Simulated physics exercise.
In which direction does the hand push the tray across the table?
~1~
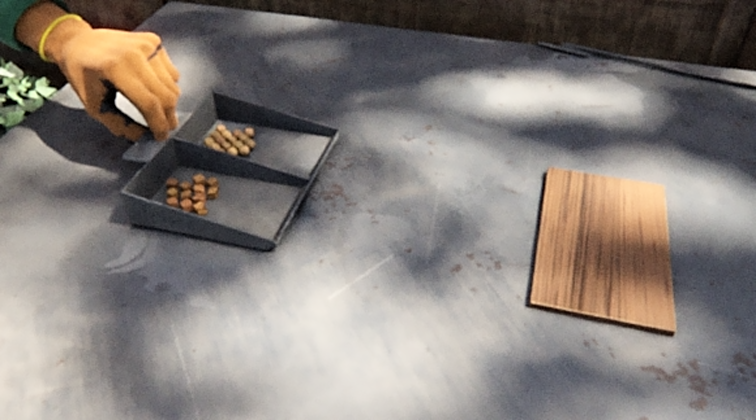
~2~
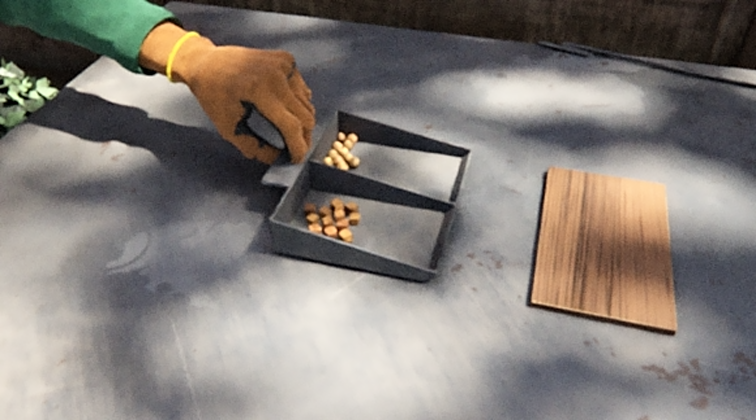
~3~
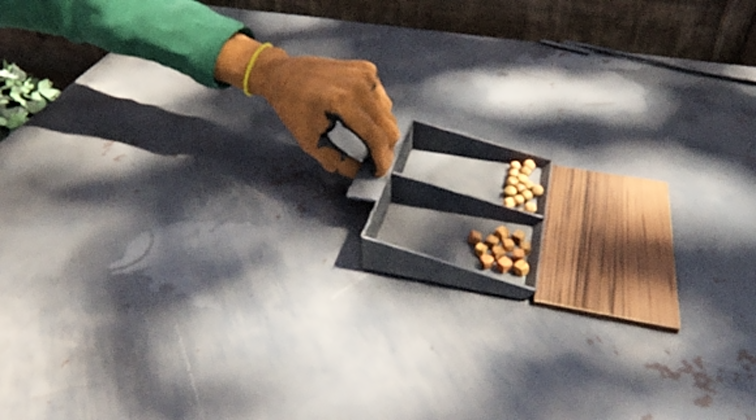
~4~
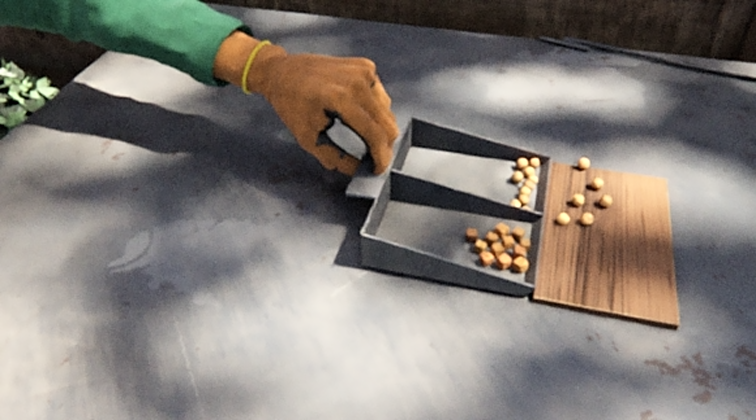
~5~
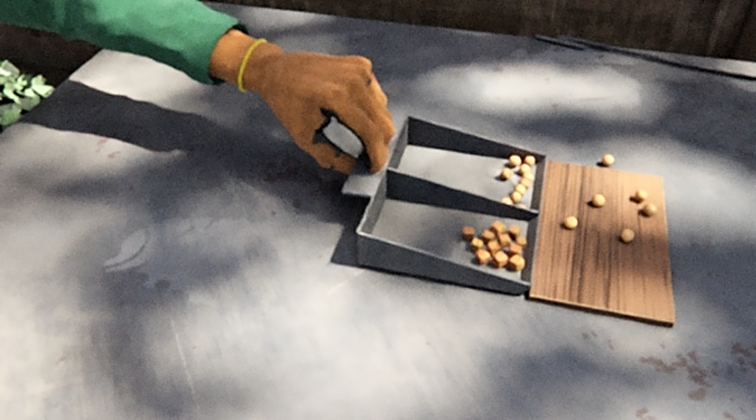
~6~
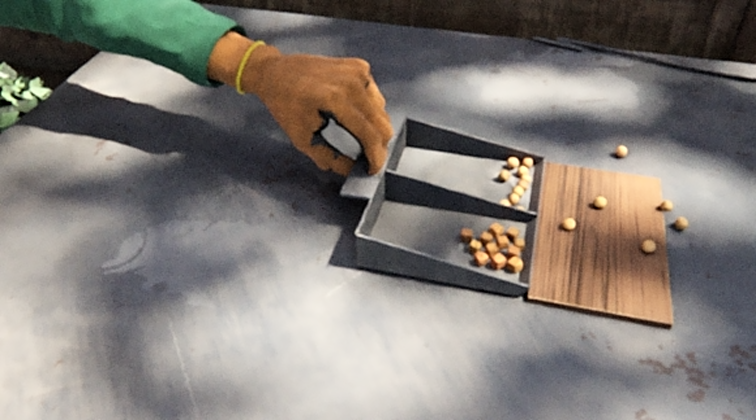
The hand pushes the tray to the right, towards the wooden board.
On a grey, weathered tabletop in dappled sunlight, seen from above at an angle by a slightly swaying camera, a dark tray with two compartments sits at the left and a flat brown wooden board lies at the right. The nearer compartment holds orange-brown cube-like pieces and the farther one holds pale, rounded pieces. A hand with a yellow wristband and green sleeve pushes the tray right until it stops against the board. Both portions shift to the front rim. Some pale pieces spill over and roll across the board, a few passing beyond it, while the nearer pieces all stay inside.
